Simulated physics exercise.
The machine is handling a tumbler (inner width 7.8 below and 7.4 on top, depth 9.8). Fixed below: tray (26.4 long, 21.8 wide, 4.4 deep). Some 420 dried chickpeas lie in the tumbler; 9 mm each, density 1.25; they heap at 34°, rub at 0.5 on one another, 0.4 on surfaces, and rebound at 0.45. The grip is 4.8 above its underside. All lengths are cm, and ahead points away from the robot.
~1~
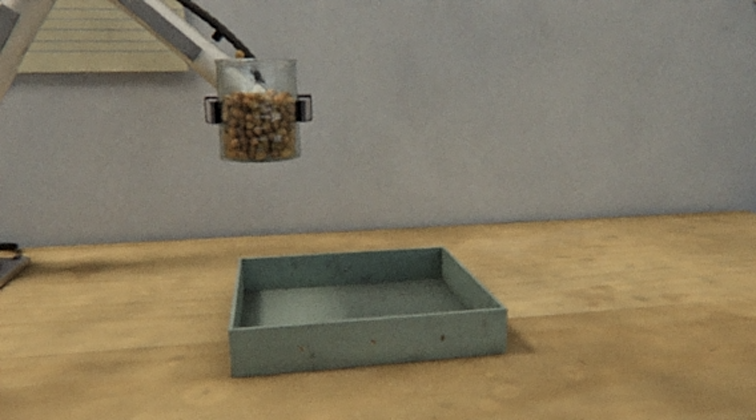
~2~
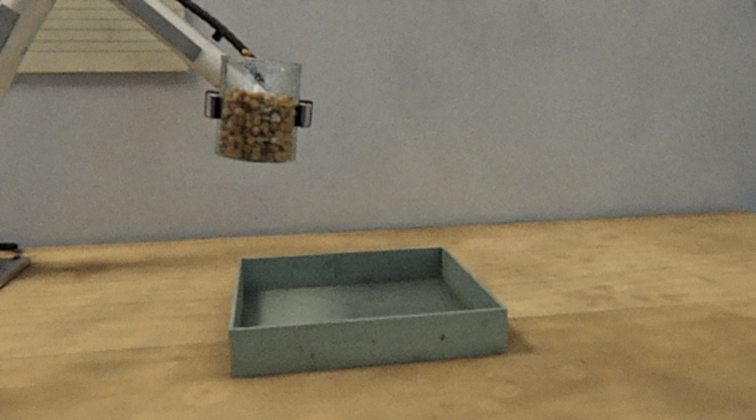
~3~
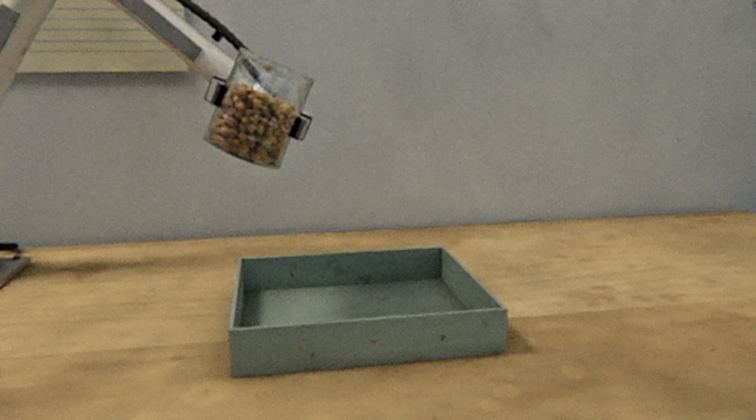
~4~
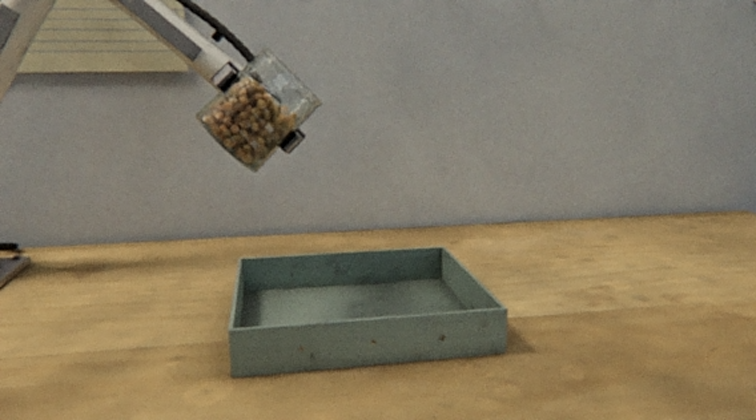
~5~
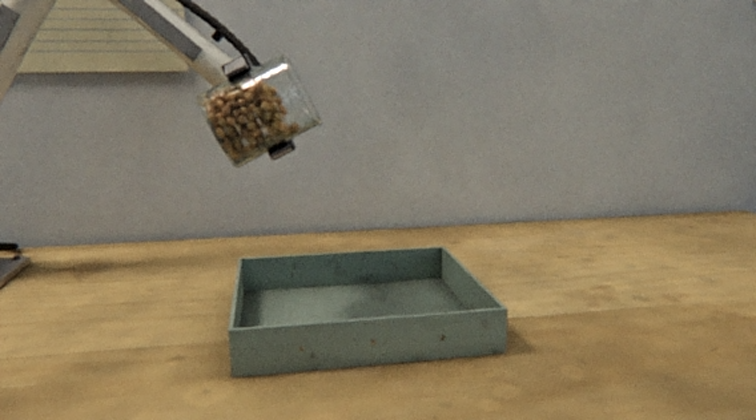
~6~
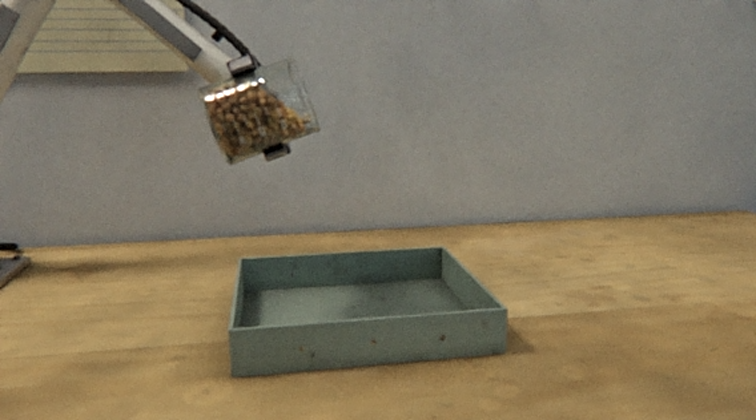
A clear tumbler of dried chickpeas, held by a robot arm, tilting steeply rightward above an empty green tray on a wooden table.
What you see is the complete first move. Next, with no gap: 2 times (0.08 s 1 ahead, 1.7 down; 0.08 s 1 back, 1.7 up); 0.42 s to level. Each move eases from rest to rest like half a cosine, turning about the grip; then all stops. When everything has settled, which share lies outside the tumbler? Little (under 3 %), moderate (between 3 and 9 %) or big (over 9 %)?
Outside the tumbler the share is little, under 3 %.
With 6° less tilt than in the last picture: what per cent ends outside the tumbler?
Some 0 per cent.
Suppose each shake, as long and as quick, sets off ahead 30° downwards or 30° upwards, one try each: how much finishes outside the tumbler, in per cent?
About 5 and 20 per cent.
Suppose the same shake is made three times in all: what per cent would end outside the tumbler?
In that case some 0 per cent.
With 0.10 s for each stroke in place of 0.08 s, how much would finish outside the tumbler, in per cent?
In that case some 0 per cent.
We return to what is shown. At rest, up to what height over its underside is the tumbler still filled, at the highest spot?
Roughly 9.0 cm.
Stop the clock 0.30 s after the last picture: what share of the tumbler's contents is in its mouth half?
About 35 per cent.
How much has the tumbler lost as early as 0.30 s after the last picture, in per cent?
Near 0 per cent so far.
Then, 0.30 s later, tilted 71° forward, highest piece 26 above the table; 417 in the tumbler, 1 in flight or on a rim.
Then, 0.59 s later, tilted 20° forward, highest piece 28 above the table; 414 in the tumbler, 3 in the tray, 1 in flight or on a rim.
Then, 0.94 s later, level, highest piece 28 above the table; 414 in the tumbler, 4 in the tray.
Then, 1.99 s later, level, highest piece 28 above the table; 414 in the tumbler, 4 in the tray.
At rest, 414 in the tumbler, 4 in the tray. That is 1 % outside the tumbler.
